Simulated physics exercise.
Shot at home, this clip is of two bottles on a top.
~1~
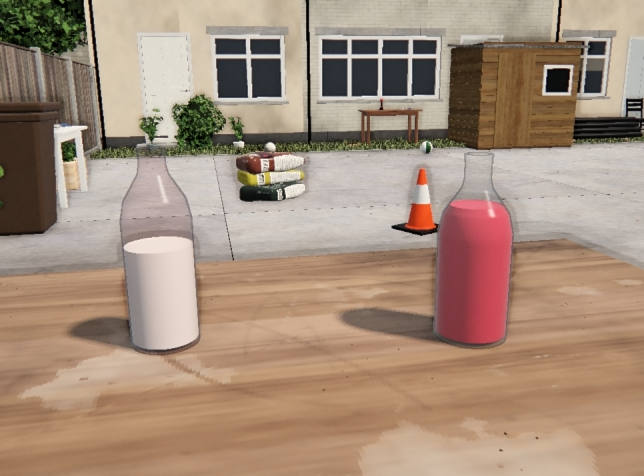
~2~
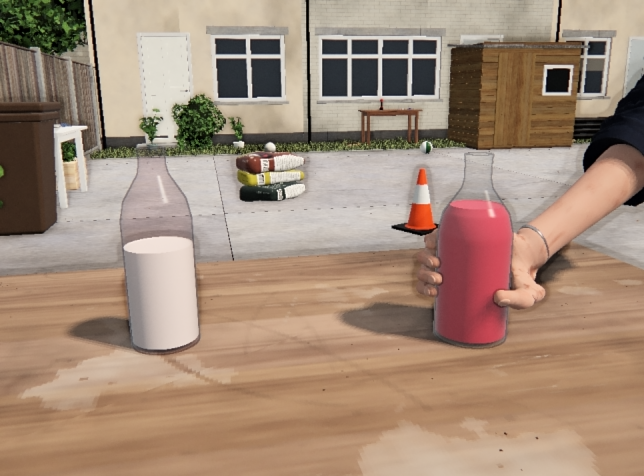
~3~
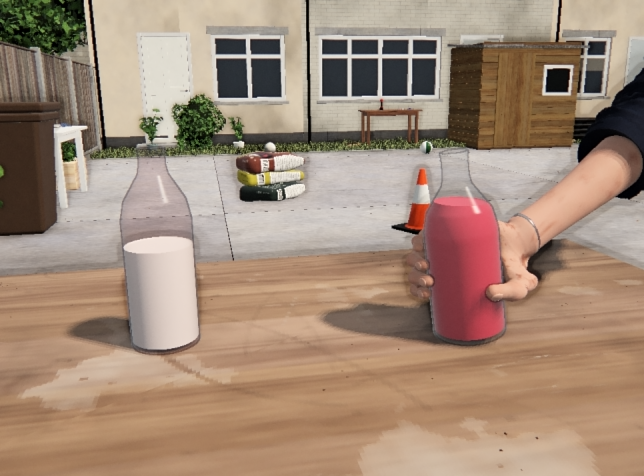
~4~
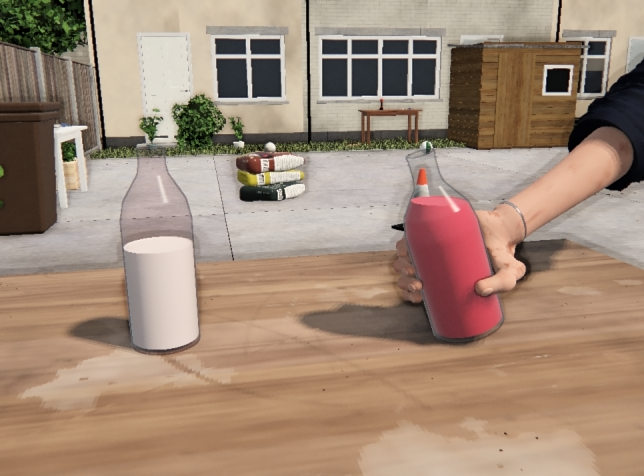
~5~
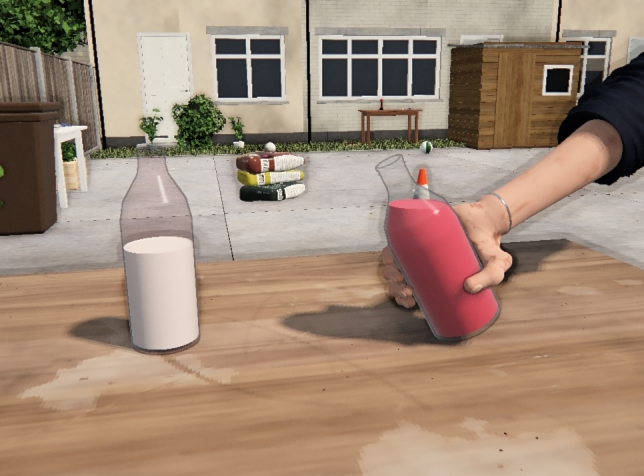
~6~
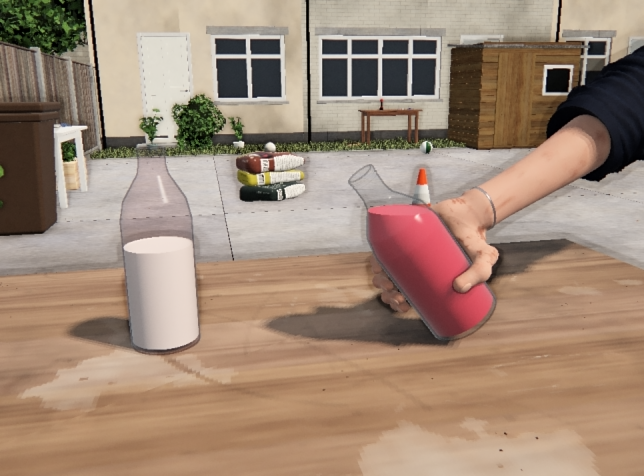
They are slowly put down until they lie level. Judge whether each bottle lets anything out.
Left: It lets out some. Right: It lets out some.
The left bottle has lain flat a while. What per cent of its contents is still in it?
About 50 %.
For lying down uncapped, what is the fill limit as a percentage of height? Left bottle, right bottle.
Roughly 24 % and 24 %.
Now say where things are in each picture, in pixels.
Both stand upright; right bottle (475, 244) about three quarters full, open; left bottle (159, 245) about half full, open, in the first picture.
A hand takes the right bottle; right bottle about three quarters full, surface at (477, 205); left bottle about half full, surface at (159, 245), in the second picture.
The right bottle is being lowered; right bottle (462, 241) about three quarters full; left bottle (159, 245) about half full, in the third picture.
The right bottle is being lowered; right bottle about three quarters full, surface at (433, 202); left bottle about half full, surface at (159, 245), in the fourth picture.
The right bottle is being lowered; right bottle (428, 242) tipped 30°; left bottle (159, 245) about half full, in the fifth picture.
The right bottle is being lowered; right bottle (413, 245) tipped 35°, open; left bottle about half full, surface at (159, 245), open, in the sixth picture.
A moment on, the right bottle is nearly down; right bottle, a puddle at its mouth.
Further on, the right bottle lies flat; right bottle, a puddle at its mouth.
When it is over, both lie flat; right bottle, a puddle at its mouth; left bottle, a puddle at its mouth.
